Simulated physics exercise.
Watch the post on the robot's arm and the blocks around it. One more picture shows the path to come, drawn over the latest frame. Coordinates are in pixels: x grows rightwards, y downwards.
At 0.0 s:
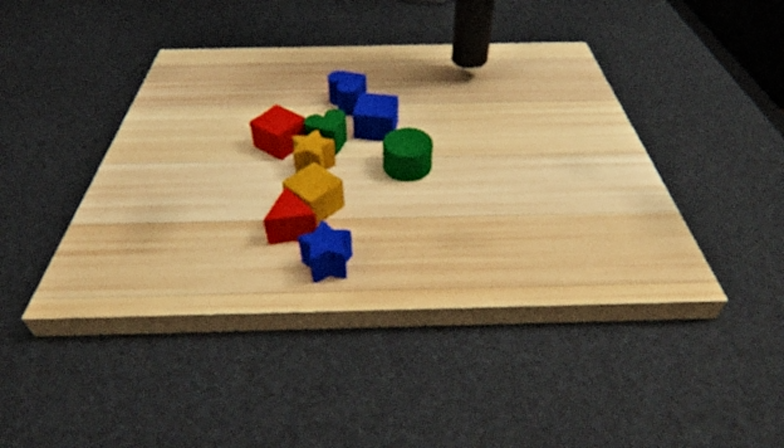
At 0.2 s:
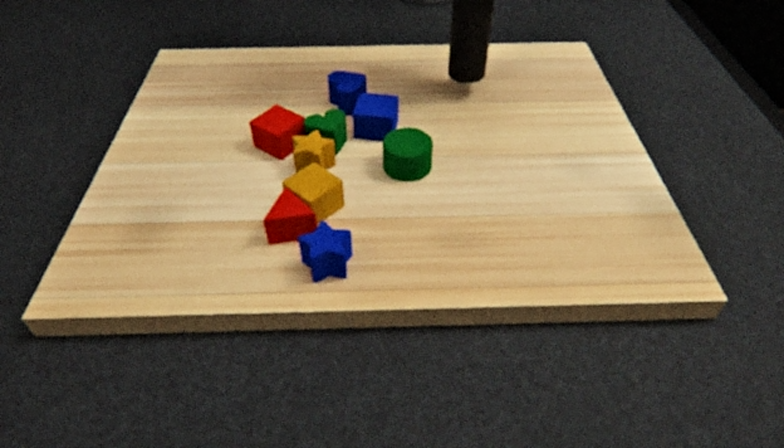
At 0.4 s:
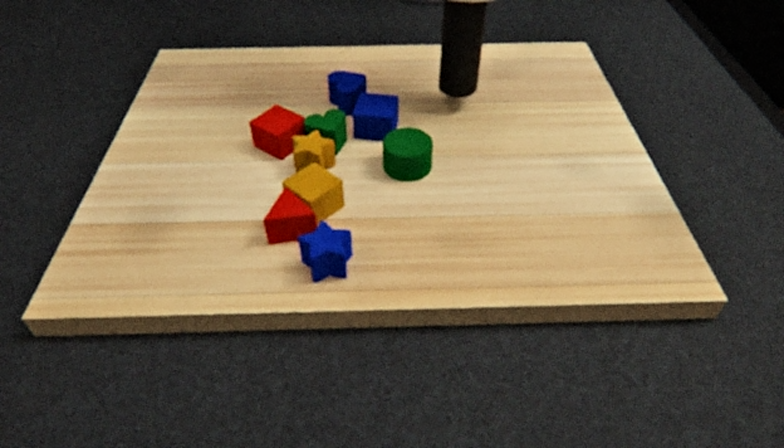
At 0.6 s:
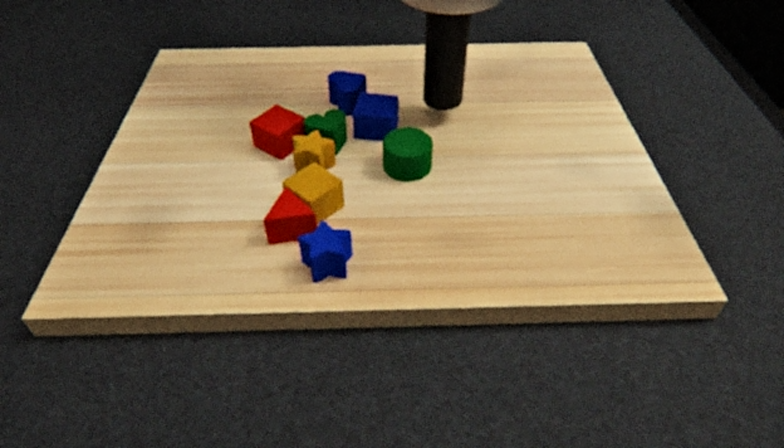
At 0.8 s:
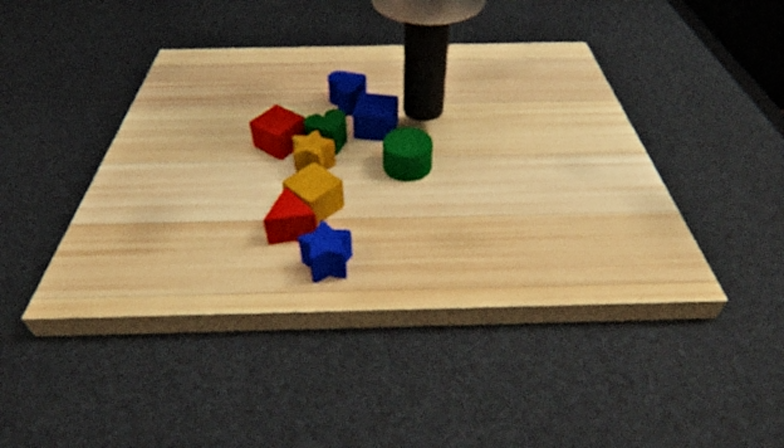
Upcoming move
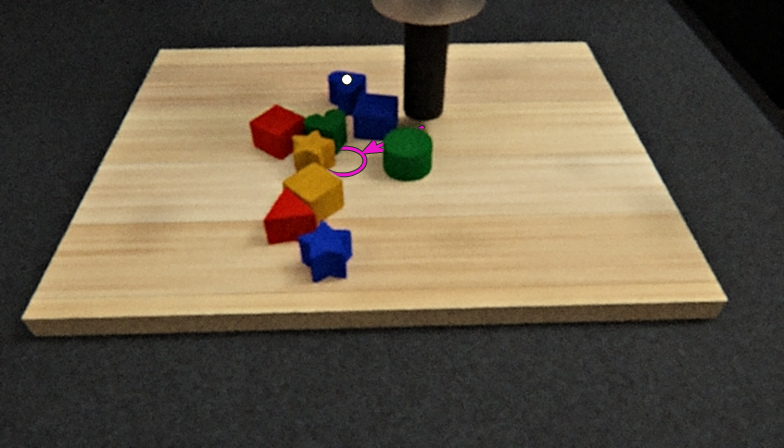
A black post moves down and left toward the still, colourful blocks on a wooden board.
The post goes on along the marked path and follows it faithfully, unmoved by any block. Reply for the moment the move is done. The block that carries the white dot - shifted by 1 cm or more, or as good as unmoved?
If the post follows that path, the block that carries the white dot stays in its place.
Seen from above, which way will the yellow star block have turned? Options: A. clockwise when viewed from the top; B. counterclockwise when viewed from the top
I'll go with A - clockwise when viewed from the top.
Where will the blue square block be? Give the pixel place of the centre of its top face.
It will likely be found at (345, 106).
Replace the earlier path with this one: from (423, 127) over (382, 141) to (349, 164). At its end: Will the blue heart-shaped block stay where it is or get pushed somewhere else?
When the path is over, the blue heart-shaped block is still on its spot.
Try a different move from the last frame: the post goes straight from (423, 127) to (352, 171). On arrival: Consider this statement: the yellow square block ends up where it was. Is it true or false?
That is true.
Path on the board, from (423, 127) directly to (344, 161); the dot is on the blue heart-shaped block.
The first path, step by step. One third of the way, post (397, 121); green heart-shaped block (317, 120), turned 30° anticlockwise; blue square block (357, 106), turned 25° clockwise.
Two thirds of the way, post (370, 132); green heart-shaped block (314, 119), turned 50° anticlockwise; blue square block (345, 106), turned 45° clockwise.
At the end, post (342, 144); red square block in place; yellow star block (306, 145), turned 20° clockwise; green heart-shaped block (314, 119), turned 50° anticlockwise; blue heart-shaped block in place; blue square block (345, 106), turned 45° clockwise.
